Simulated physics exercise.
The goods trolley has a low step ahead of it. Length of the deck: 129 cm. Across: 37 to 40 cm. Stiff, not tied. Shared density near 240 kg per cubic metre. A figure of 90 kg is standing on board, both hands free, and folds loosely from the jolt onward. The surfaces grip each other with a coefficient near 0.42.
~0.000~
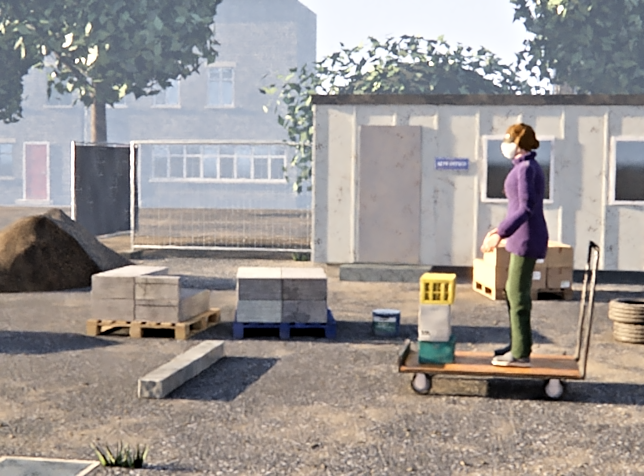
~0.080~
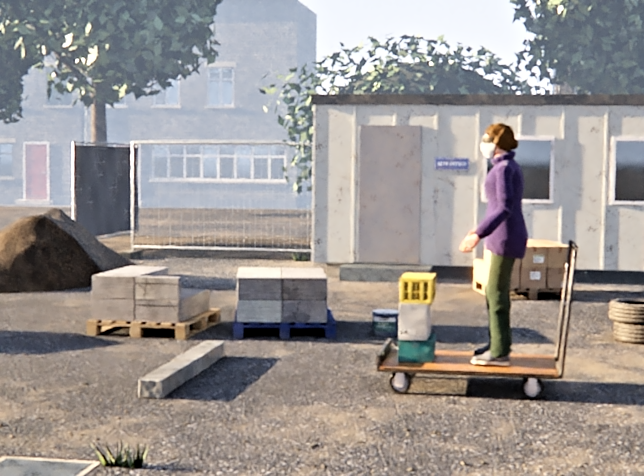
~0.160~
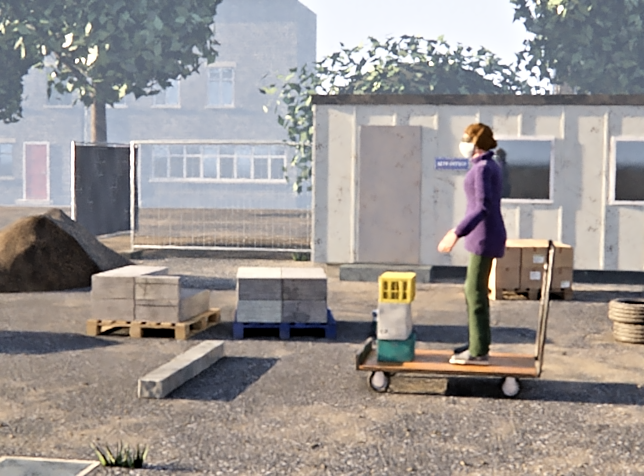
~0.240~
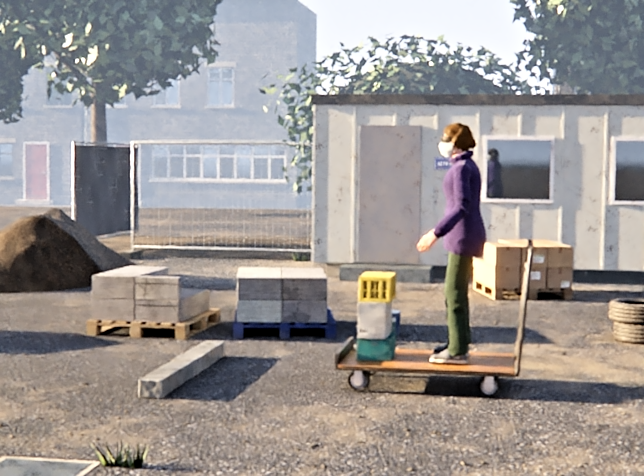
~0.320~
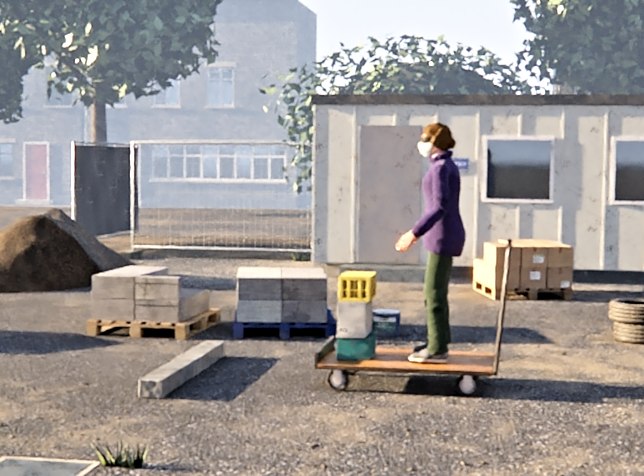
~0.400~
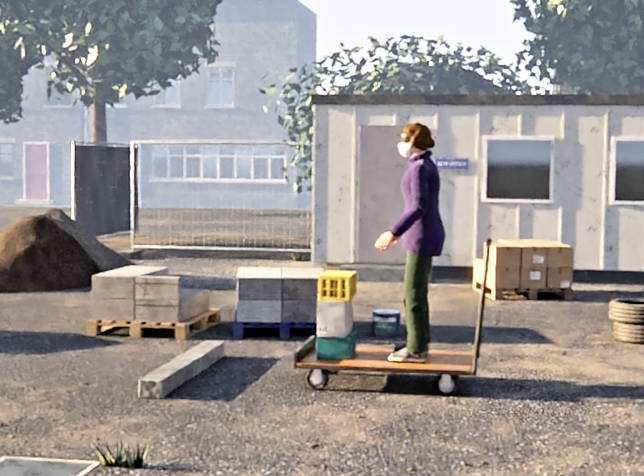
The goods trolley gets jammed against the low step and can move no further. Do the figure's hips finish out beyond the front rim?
Yes.
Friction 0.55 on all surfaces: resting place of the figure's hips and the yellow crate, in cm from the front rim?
Then both clear the rim: Hips by 40 cm, yellow by 120 cm.
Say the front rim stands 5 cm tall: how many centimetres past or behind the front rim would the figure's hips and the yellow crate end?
Result: Hips 40 cm past rim; yellow 130 cm past rim.
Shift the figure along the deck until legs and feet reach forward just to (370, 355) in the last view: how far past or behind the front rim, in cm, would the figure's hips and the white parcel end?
Result: Hips 60 cm beyond the rim; white 50 cm beyond it.
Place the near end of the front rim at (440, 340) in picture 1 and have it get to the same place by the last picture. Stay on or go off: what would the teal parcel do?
Result: Teal secure.
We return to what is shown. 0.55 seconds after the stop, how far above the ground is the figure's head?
At that moment it's around 110 cm off the ground.
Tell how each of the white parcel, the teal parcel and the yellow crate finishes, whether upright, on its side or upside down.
Final poses - white: Tipped onto a side; teal: Base down; yellow: Top down.
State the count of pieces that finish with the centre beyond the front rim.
2.
The wheels strike at 0.89 s.
After 1.44 s the figure's hips are 18 cm behind the rim, near (209, 270) in the last picture's view.
After 1.89 s the figure's hips are 33 cm past the rim, near (146, 332) in the last picture's view.
When all is still (3.7 s), past the rim, white parcel, yellow crate and the figure's hips; behind it, teal parcel.
